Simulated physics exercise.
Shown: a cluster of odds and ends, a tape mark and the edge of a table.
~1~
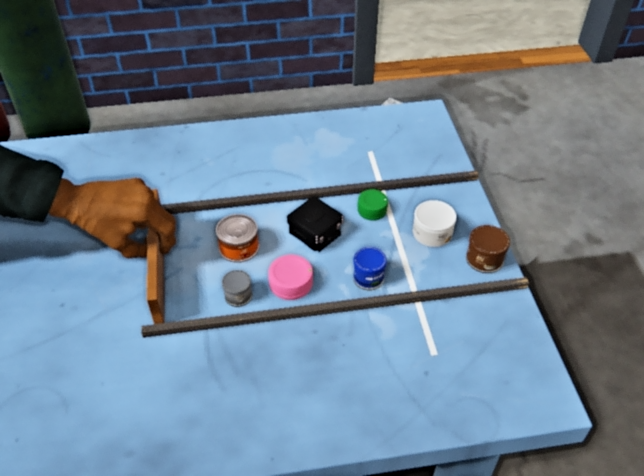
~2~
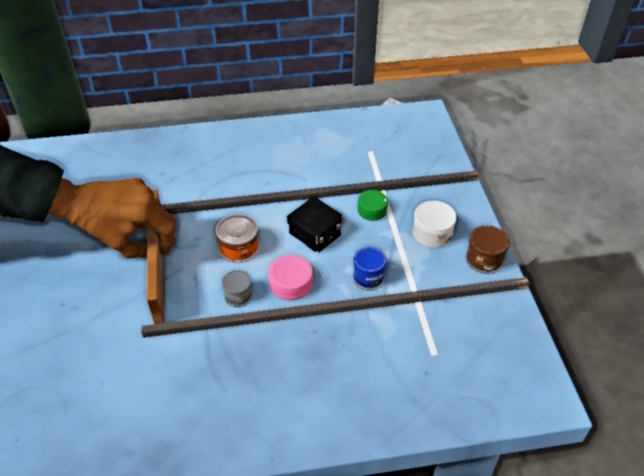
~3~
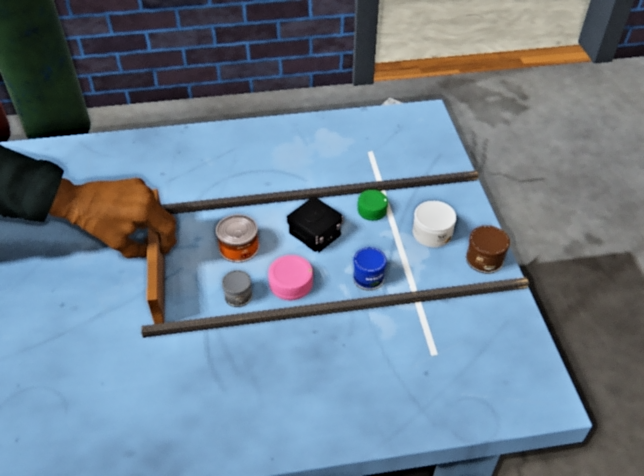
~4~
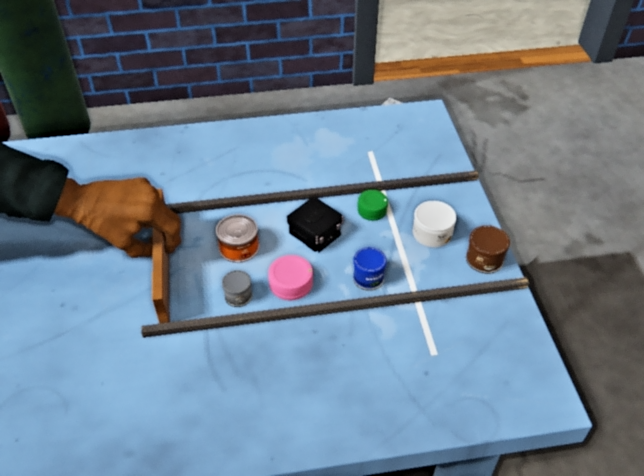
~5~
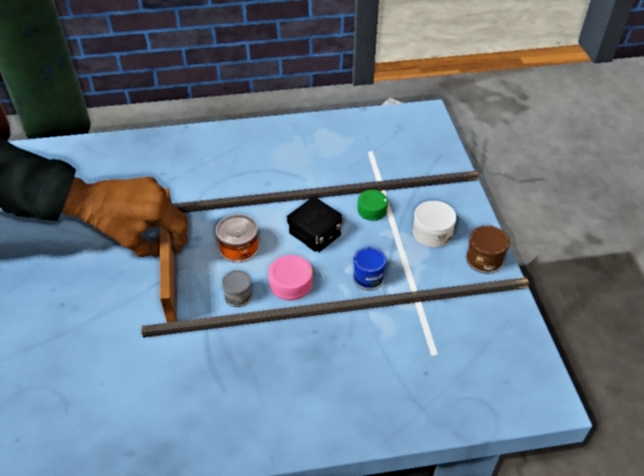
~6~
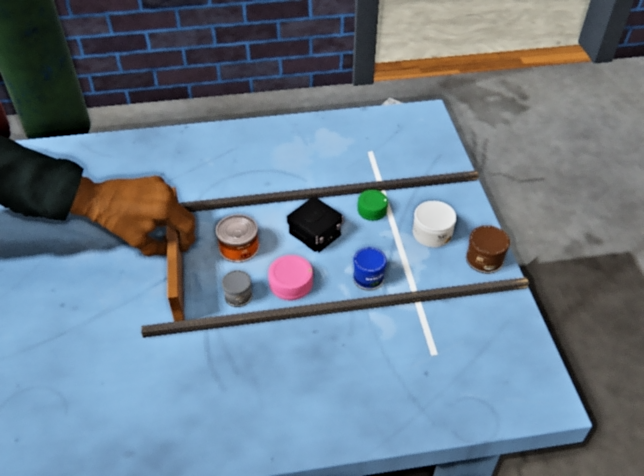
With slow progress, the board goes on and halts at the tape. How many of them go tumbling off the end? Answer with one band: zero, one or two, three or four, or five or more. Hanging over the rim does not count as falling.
Zero.
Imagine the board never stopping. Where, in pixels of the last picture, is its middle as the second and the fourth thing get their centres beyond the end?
At (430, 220) for the second, at (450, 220) for the fourth.
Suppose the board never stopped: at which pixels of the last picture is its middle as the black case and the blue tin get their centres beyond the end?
For the black case at (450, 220), for the blue tin at (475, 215).
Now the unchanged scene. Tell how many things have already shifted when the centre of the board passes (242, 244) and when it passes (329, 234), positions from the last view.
First 3 and then 6.
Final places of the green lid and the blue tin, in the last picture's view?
The green lid at (467, 187), the blue tin at (448, 270).
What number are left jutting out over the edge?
I get 0.
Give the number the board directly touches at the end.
That number would be 2.
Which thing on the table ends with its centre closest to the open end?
Green lid.
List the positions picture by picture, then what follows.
In the first picture, brown pot (487, 249); white tub (434, 224); green lid (373, 205); board (156, 254); tape (398, 240).
In the second picture, white tub (434, 224); pink lid (291, 278).
In the third picture, green lid (373, 205); orange tin (238, 238).
In the fourth picture, brown pot (487, 250); blue tin (369, 269).
In the fifth picture, white tub (434, 224); board (168, 253).
In the sixth picture, brown pot (487, 250); white tub (434, 224); green lid (373, 205); board (175, 252); tape (398, 240).
Soon after, none off yet; brown pot at rest near (487, 250); white tub at rest near (434, 224); green lid at rest near (373, 205).
In the end, the number that fall off is zero.
